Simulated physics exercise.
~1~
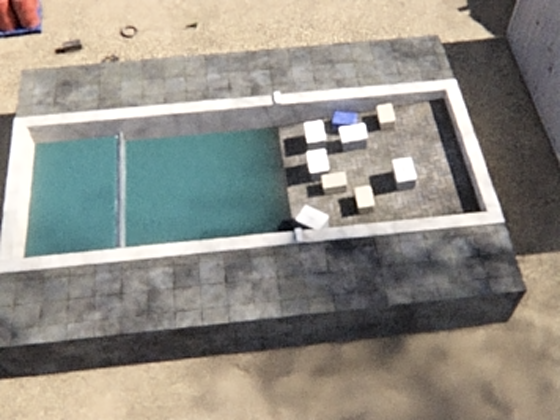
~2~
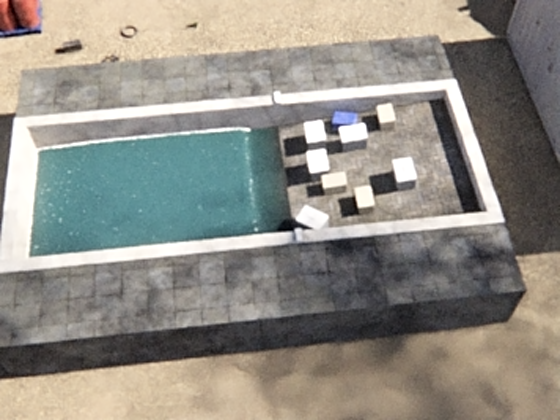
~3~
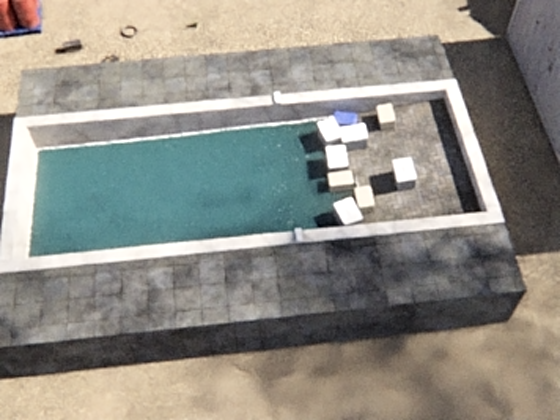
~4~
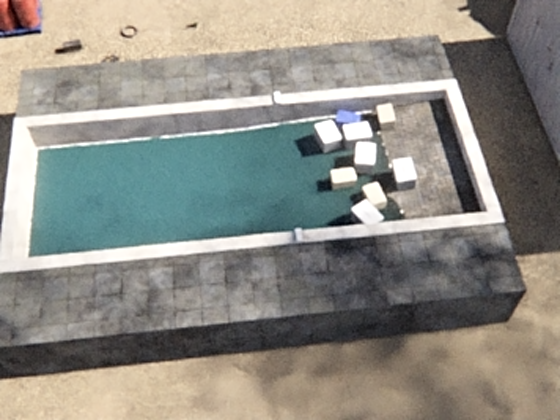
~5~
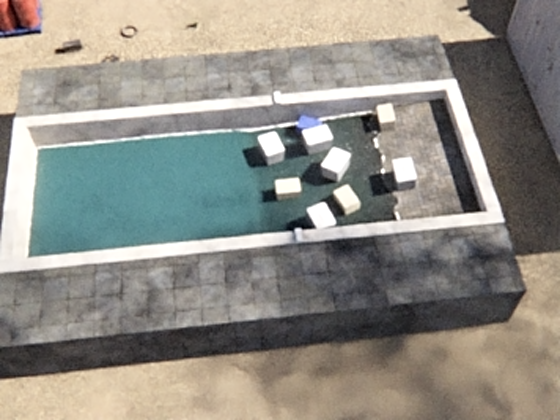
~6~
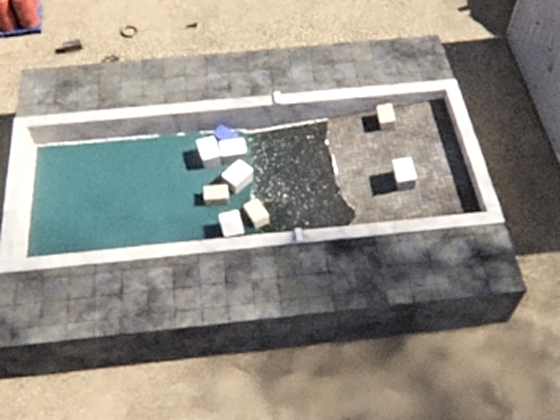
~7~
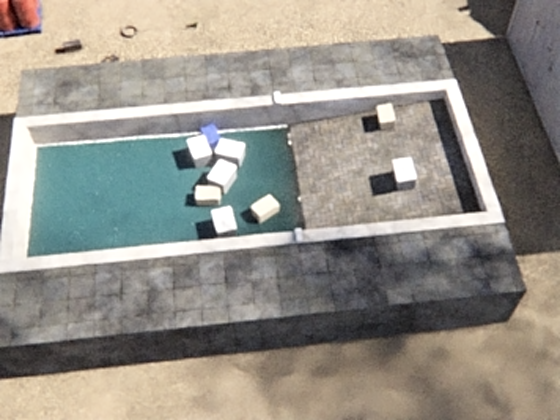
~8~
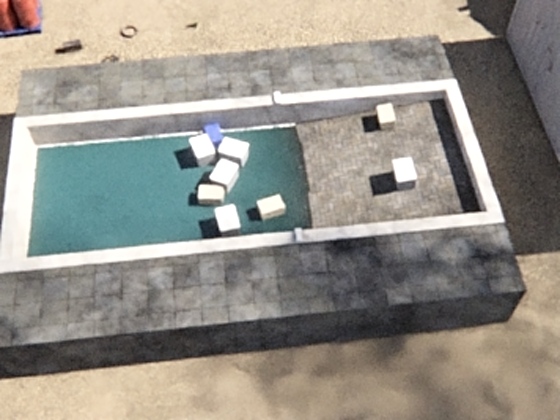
In this clip, a board is lifted out of a basin and water surges right up a paved slope among pale boxes and a blue one, nudging several, then draws back left, leaving the blue box and six others in the water and two on bare paving.
